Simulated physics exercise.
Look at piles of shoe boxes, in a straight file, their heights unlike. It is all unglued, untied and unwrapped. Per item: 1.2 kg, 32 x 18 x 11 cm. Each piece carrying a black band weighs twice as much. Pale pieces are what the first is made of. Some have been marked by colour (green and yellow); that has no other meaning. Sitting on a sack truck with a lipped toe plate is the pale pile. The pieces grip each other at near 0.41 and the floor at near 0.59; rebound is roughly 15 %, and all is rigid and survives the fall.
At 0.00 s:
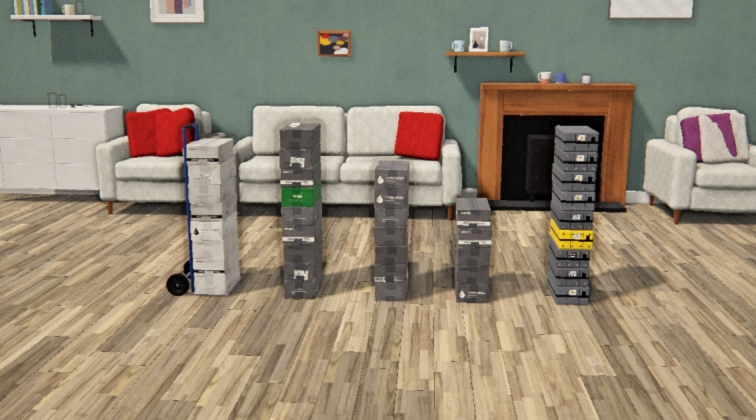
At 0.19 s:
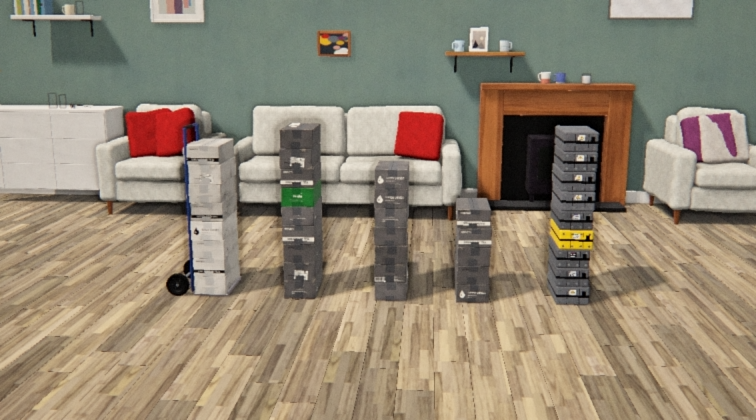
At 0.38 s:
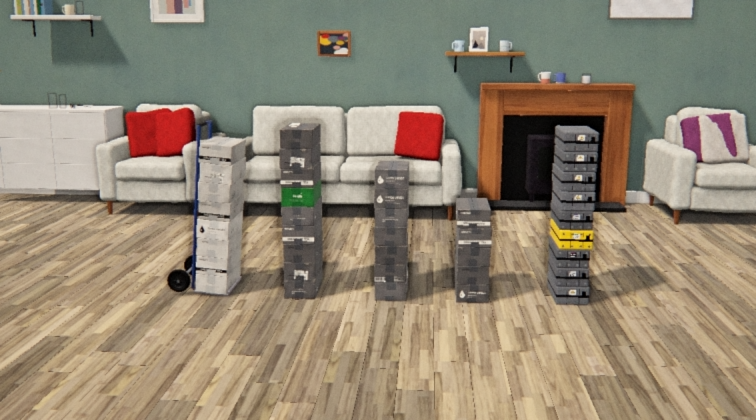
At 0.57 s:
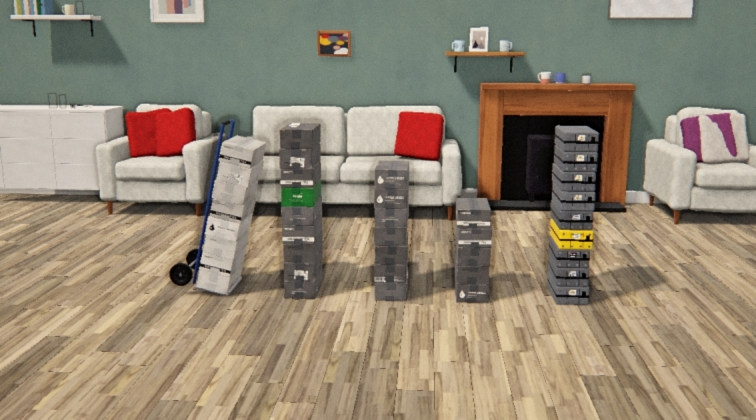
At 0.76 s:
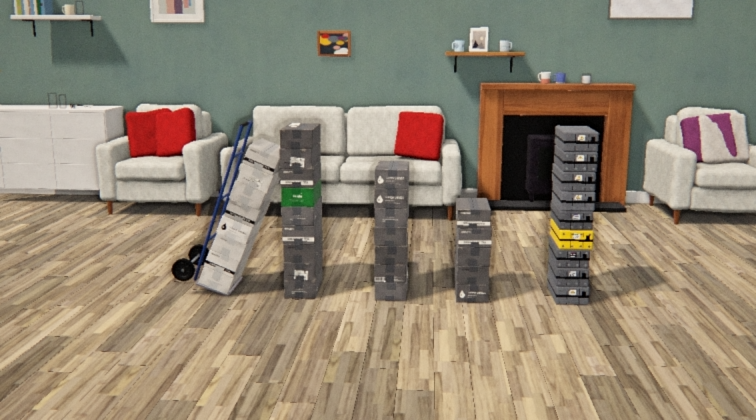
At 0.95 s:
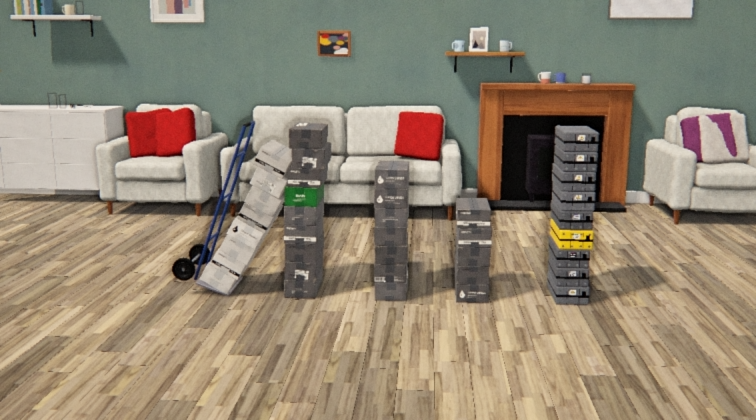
At first, a pale pile of boxes stands upright on a blue sack truck, left of four dark piles, one with a green box and another with yellow. The truck then tilts to the right, its pile leaning further until it presses against the pile with the green box, which shifts slightly.
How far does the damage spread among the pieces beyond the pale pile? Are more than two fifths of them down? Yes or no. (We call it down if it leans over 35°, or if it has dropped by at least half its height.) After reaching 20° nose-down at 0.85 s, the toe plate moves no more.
Yes.
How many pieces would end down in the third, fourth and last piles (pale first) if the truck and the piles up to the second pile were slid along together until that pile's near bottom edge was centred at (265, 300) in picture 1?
In that case third pile 6, fourth pile 4, last pile 0.
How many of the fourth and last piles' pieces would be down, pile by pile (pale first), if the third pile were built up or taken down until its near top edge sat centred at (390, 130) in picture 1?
Fourth 4, last 8.
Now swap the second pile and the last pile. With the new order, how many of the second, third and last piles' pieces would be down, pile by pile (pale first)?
Count of fallen pieces - second: 0; third: 0; last: 0.
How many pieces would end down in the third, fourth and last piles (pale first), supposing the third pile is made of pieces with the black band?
Down per pile - third: 7, fourth: 4, last: 9.
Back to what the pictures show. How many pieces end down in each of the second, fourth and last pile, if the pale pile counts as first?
By pile: Second 8, fourth 4, last 9.
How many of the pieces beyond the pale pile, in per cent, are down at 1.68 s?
20 %.
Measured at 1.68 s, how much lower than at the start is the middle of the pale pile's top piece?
Roughly 25 cm.
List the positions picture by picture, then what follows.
In the first picture (each place is the centre of the face we see best), truck frame (186, 162) 0° forward; yellow box (576, 240); green box (297, 198); the others all in place.
In the second picture, truck frame (186, 162) 0° forward; green box (297, 198).
In the third picture, truck frame (198, 159) 5° forward, top of the pale pile leaning 5°; green box (297, 198); the others all in place.
In the fourth picture, truck frame (217, 157) 13° forward, top of the pale pile leaning 13°; green box (297, 198); the others all in place.
In the fifth picture, truck frame (232, 158) 19° forward, top of the pale pile leaning 23°; green box (297, 198); the others all in place.
In the sixth picture, truck frame (235, 158) 20° forward, top of the pale pile leaning 27°; green box (301, 197) moved 18 mm; yellow box (576, 240); 6 have shifted.
By 1.68 s, 8 of the pale pile down; 6 of the 30 other boxes down; green box tilted 27°, 7 cm lower.
By 3.28 s, 8 of the pale pile down; 19 of the 30 other boxes down; green box tilted 37°, 32 cm lower; yellow box tilted 14°.
When it is over (5.0 s), 8 of the pale pile down; 28 of the 30 other boxes down; yellow box on its side; green box tilted 36°, 32 cm lower. That is 93 per cent. In pixels of the last frame, middles, yellow box near (657, 282), green box near (423, 248).
